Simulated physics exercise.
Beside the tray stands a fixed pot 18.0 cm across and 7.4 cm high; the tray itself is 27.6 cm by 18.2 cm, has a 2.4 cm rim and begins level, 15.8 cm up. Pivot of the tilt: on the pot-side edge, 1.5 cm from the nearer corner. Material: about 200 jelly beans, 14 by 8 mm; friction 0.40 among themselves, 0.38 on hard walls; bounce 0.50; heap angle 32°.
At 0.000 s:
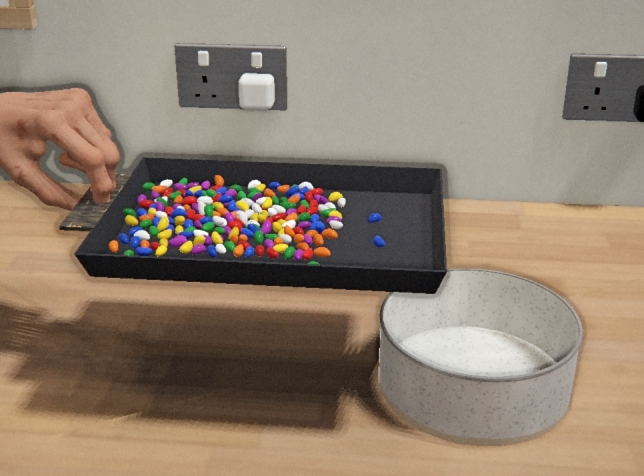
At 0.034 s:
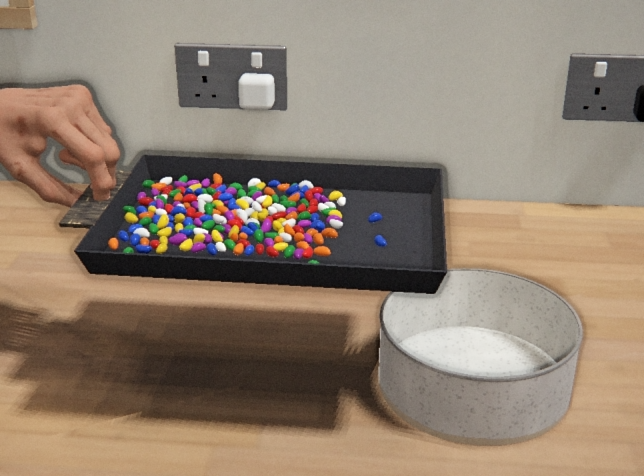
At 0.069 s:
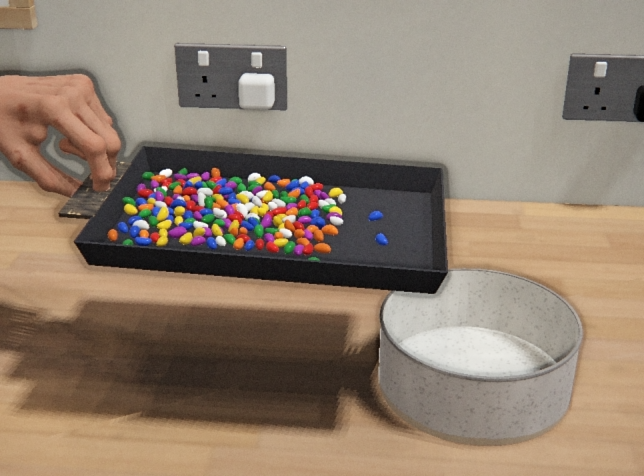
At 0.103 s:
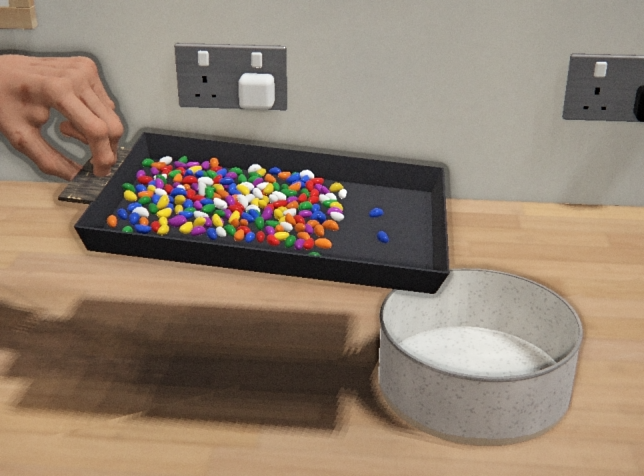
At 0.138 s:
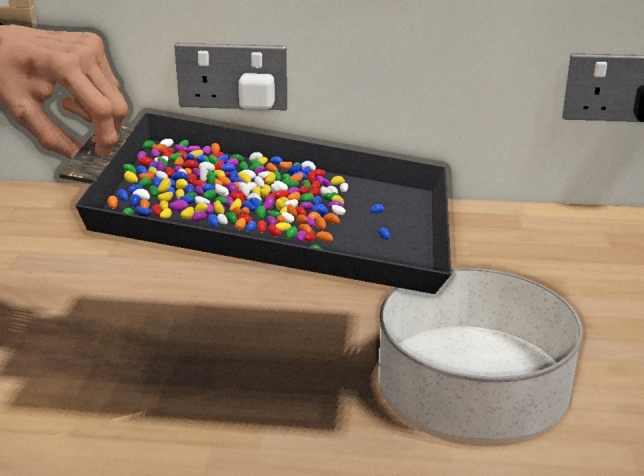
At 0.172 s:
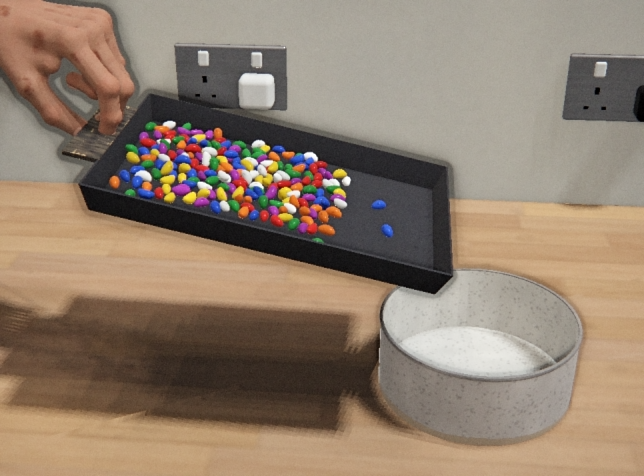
On a wooden worktop below wall sockets, a hand at the left holds a black tray of colourful jelly beans level beside a round, speckled pot. The hand lifts the tray's left end, slowly at first and then faster, until it slants down to the right, the beans staying heaped toward the left.
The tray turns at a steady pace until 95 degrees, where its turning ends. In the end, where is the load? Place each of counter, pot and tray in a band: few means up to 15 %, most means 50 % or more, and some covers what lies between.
Counter: Some; pot: Most; left on the tray: Few.
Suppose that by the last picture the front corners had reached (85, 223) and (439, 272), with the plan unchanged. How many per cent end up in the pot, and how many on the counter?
Per cent by place - pot 0, counter 100.
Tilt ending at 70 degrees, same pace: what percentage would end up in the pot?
That would give about 50 per cent.
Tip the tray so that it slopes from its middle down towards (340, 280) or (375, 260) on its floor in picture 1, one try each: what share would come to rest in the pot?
0 and 10 %.
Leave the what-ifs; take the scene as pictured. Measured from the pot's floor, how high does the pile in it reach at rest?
It stands at some 2.0 cm.
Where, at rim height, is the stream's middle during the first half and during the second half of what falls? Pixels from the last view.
Around (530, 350), then (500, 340).
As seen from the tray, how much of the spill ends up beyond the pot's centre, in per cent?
That works out to about 90 percent.
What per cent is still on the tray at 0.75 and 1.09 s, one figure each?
40 then 0.
After 0.52 s, tilt 53 degrees; the tray holds 100 %, the pot 0 %.
After 0.75 s, tilt 79 degrees; the tray holds 40 %, the pot 10 %.
After 1.09 s, tilt 95 degrees; the tray holds 0 %, the pot 65 %.
At rest (2.3 s), counter 30 %, pot 70 %, tray 0 %.
